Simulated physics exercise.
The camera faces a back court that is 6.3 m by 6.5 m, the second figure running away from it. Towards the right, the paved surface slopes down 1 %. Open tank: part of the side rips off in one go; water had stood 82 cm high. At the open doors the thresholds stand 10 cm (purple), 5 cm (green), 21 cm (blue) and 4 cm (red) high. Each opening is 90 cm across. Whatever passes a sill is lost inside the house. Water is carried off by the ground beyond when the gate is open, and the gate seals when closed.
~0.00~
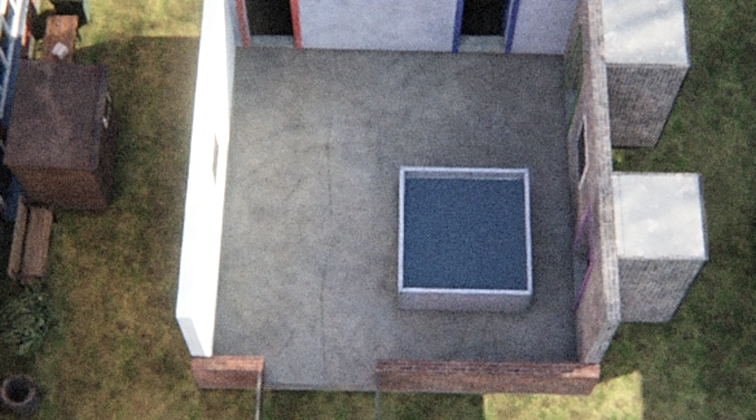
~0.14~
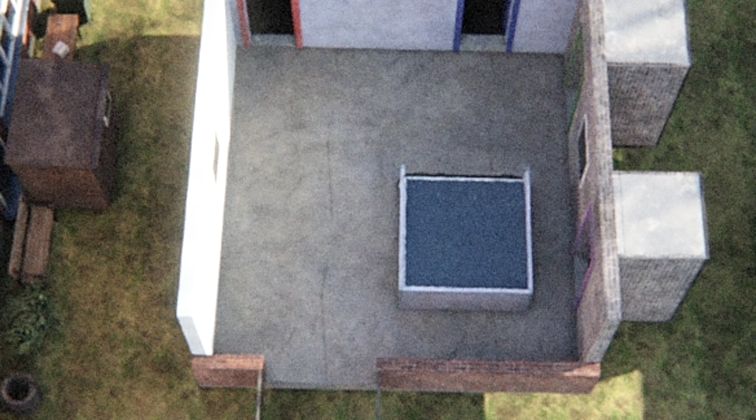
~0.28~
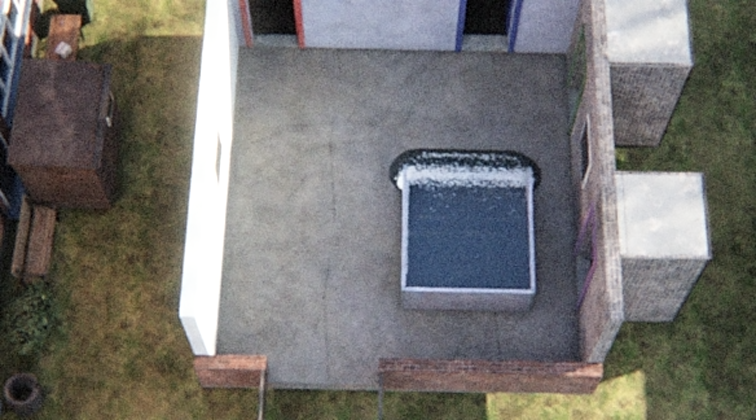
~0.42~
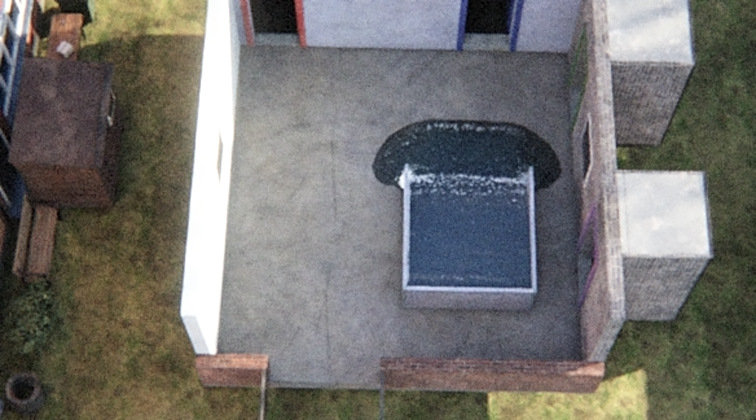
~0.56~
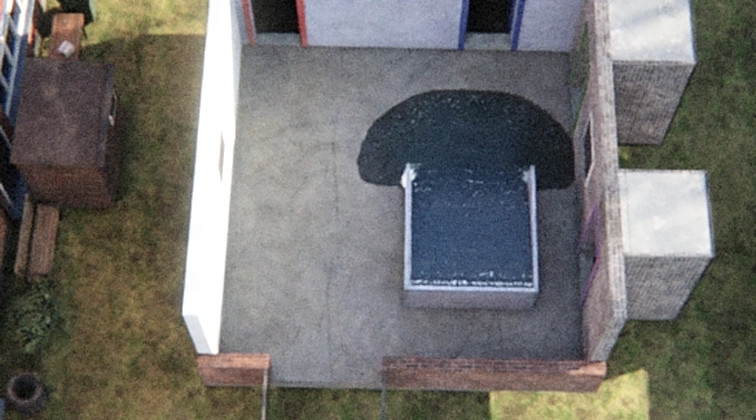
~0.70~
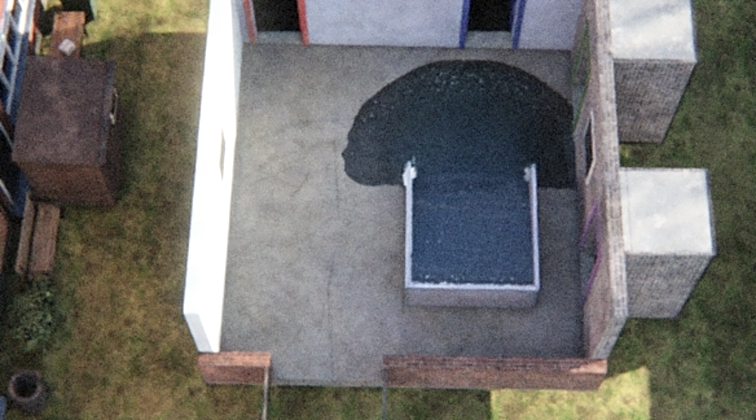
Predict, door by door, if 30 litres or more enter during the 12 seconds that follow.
Outcome: The purple door never breaches the limit, the green door breaches the limit, the blue door breaches the limit, the red door breaches the limit.
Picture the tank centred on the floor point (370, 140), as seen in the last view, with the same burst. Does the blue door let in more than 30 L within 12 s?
Then: Blue under.
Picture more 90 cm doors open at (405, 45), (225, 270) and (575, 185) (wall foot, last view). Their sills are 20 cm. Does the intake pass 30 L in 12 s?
Taking them in order, the first gets enough, the second too little and the third too little.
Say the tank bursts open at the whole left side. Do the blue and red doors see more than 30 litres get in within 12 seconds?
Outcome at blue: Not exceeded; outcome at red: Exceeded.
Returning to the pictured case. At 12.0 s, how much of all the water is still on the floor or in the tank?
It comes to near 62 per cent.
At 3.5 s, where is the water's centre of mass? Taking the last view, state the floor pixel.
Its balance point sits around (439, 125).
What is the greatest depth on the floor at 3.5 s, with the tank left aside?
Depth max: Approx. 30 cm.
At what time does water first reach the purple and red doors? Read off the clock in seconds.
Times: Purple 4.0 seconds, red 1.8 seconds.
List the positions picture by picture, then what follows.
The first picture shows still water, 82 cm deep, in the open tank at (465, 231).
In the second picture, the front is at (399, 186), 1.2 m from the gap on the open tank's far side; 0.5 m2 of floor is under water; 82 cm left at the back of the open tank.
In the third picture, water pours out on the open tank's far side and has run 1.4 m, to (535, 169); typically 14 cm deep outside, 82 cm at the open tank's back.
In the fourth picture, the front is at (545, 148), 1.7 m from the gap on the open tank's far side; 3.8 m2 of floor is under water; 80 cm left at the back of the open tank.
In the fifth picture, the front is at (523, 102), 2.2 m from the gap on the open tank's far side; 6.4 m2 of floor is under water; 72 cm left at the back of the open tank.
In the sixth picture, the front is at (501, 67), 2.7 m from the gap on the open tank's far side; 8.9 m2 of floor is under water; 69 cm left at the back of the open tank.
After 1.4 s water covers 35 % of the floor and is deepest (50 cm) near (569, 50); purple door not reached, green door 15 cm at the sill, 9 L in, blue door 40 cm at the sill, 75 L in, red door not reached.
After 2.2 s water covers 40 % of the floor and is deepest (52 cm) near (569, 50); purple door not reached, green door 22 cm at the sill, 58 L in, blue door 43 cm at the sill, 197 L in, red door 11 cm at the sill, 0 L in.
After 3.5 s water covers 50 % of the floor and is deepest (30 cm) near (560, 50); purple door not reached, green door 22 cm at the sill, 239 L in, blue door 26 cm at the sill, 310 L in, red door 15 cm at the sill, 33 L in.
After 7.0 s water covers 95 % of the floor and is deepest (18 cm) near (583, 372); purple door 6 cm at the sill, 0 L in, green door 12 cm at the sill, 449 L in, blue door 10 cm at the sill, 319 L in, red door 11 cm at the sill, 183 L in.
After 12.0 s water covers 100 % of the floor and is deepest (9 cm) near (448, 369); purple door 6 cm at the sill, 0 L in, green door 7 cm at the sill, 498 L in, blue door 7 cm at the sill, 319 L in, red door 4 cm at the sill, 227 L in.
